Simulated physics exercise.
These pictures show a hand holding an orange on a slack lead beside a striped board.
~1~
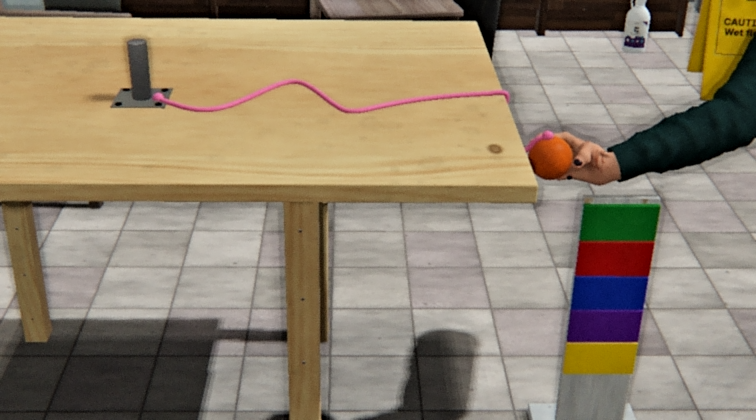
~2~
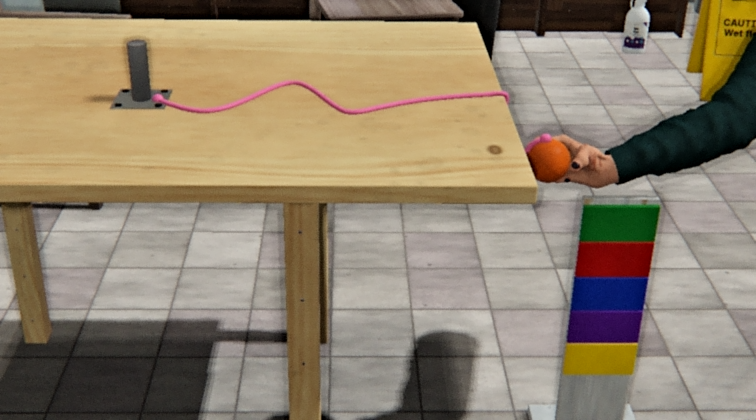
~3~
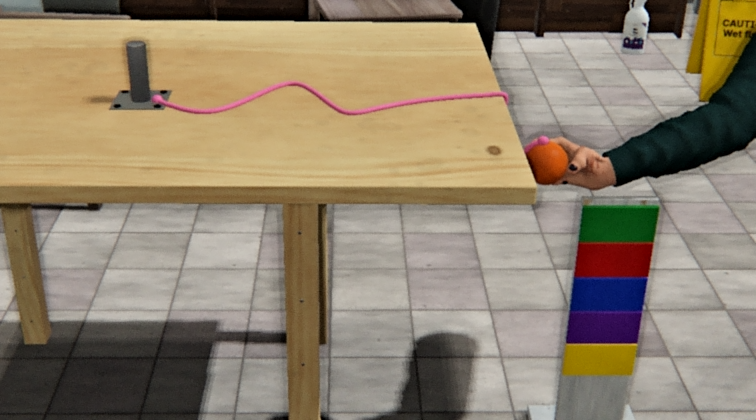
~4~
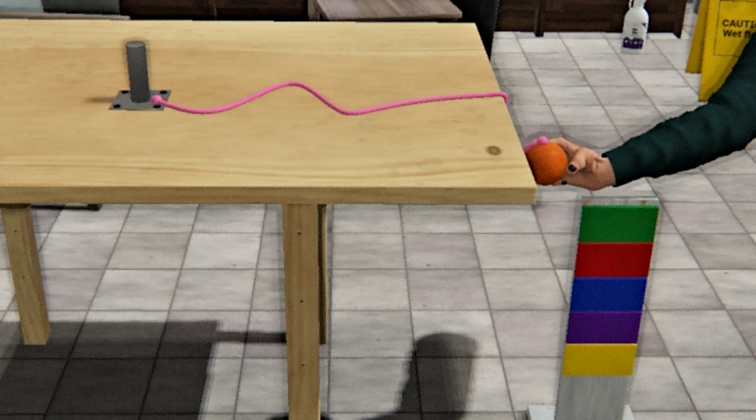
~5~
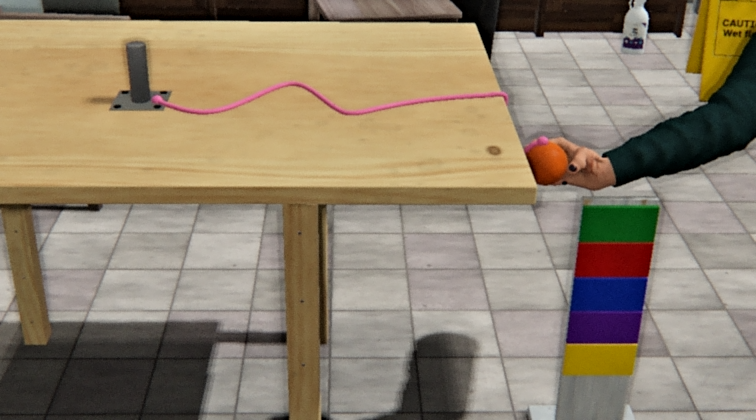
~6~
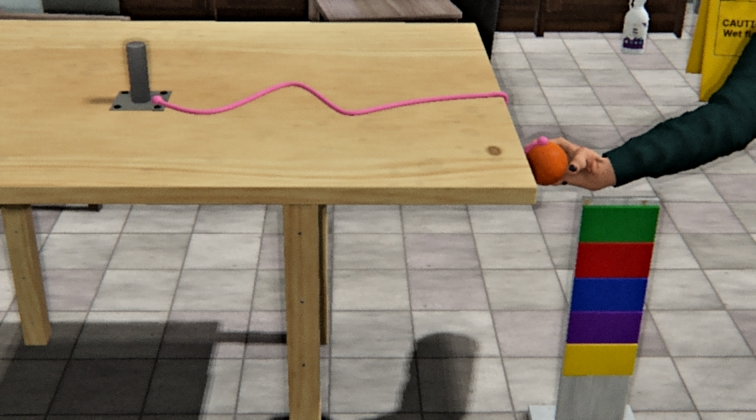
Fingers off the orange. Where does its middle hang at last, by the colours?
Its middle rests at the blue band.
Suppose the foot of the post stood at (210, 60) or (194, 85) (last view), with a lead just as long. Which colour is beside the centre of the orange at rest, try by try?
In that order: Purple; purple.
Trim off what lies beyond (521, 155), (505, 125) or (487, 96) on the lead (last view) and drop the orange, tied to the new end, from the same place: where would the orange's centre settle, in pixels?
Try by try, around (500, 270), (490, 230) and (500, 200).
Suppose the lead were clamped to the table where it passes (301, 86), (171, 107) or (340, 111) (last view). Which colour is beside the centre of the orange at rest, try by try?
In that order: Red; blue; green.
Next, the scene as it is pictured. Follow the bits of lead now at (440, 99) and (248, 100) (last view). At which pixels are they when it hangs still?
Near (503, 133) and (273, 100).
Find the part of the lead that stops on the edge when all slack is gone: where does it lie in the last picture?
That spot is around (413, 103).
A little later, orange near (458, 278); level with red.
Next, orange near (506, 294); level with blue.
When it is over, orange near (496, 294); level with blue. The blue one.
